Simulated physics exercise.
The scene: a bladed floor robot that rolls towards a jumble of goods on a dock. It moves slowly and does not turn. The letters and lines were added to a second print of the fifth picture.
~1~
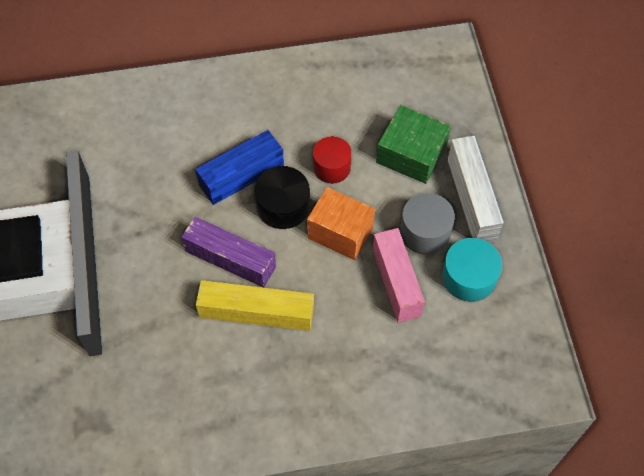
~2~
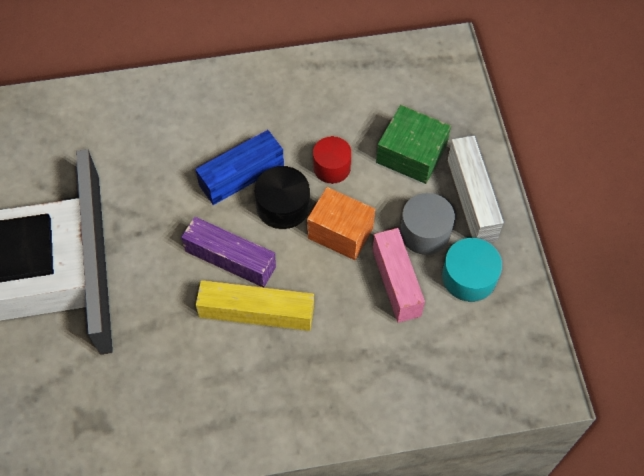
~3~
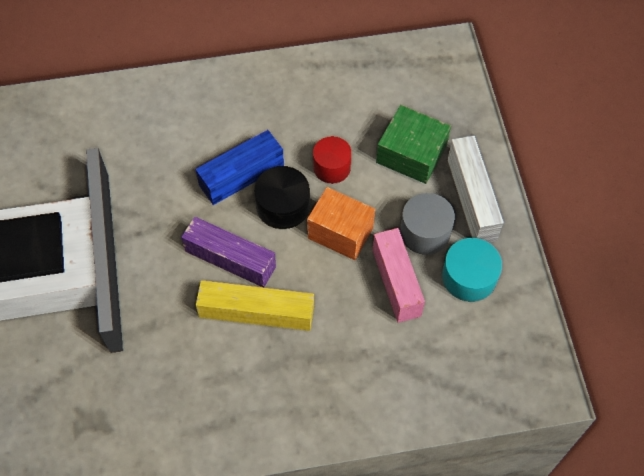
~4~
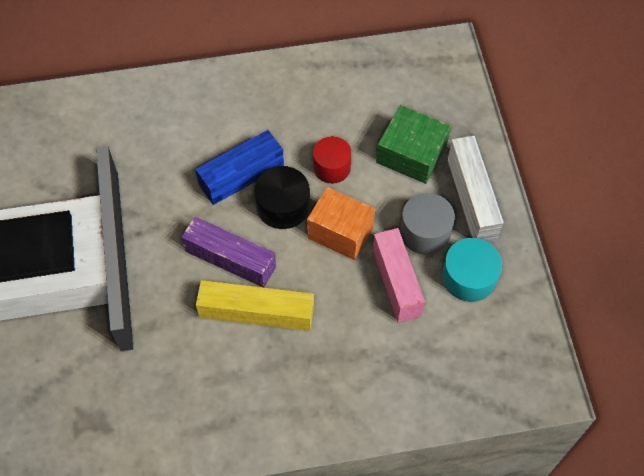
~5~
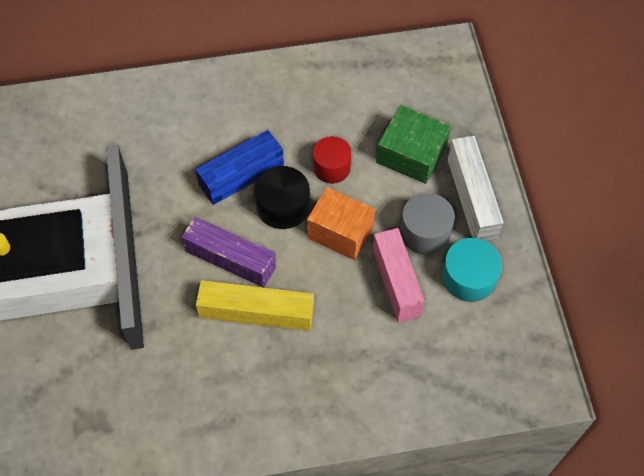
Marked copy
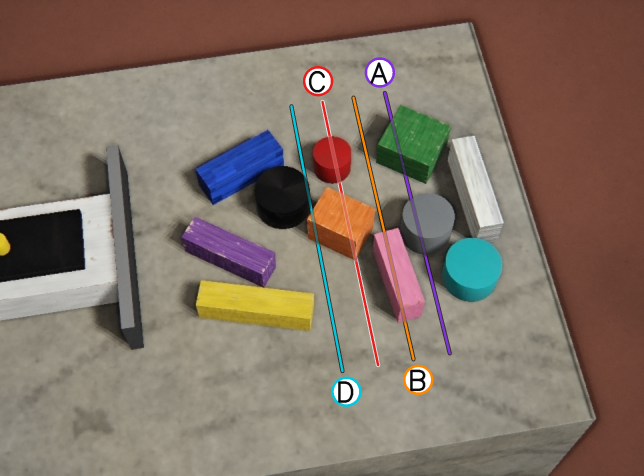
A white robot with a flat grey blade at its front rolls slowly right across a marbled grey surface without turning, while the blocks and round canisters in assorted colours ahead of it stay still, untouched.
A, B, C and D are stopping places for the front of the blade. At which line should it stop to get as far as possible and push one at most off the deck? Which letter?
Line A.
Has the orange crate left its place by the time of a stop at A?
By then, yes.
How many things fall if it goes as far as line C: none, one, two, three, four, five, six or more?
The count is none.
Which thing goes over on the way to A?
The white stick.
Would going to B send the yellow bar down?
By then, no.
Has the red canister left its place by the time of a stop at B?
By then, yes.
On the marked copy, A at (415, 214); B at (381, 219); C at (348, 224); D at (315, 229).
Taking A. A third of the way, robot (153, 227); yellow bar (306, 301); blue stick (270, 161).
Two thirds of the way, robot (259, 211); grey canister (449, 216); blue stick (334, 122).
When it is over, robot (341, 199); white stick over the edge; grey canister (519, 197); one fallen.
As for the rest, B is within the limit but short; C is within the limit but short; D is within the limit but short.
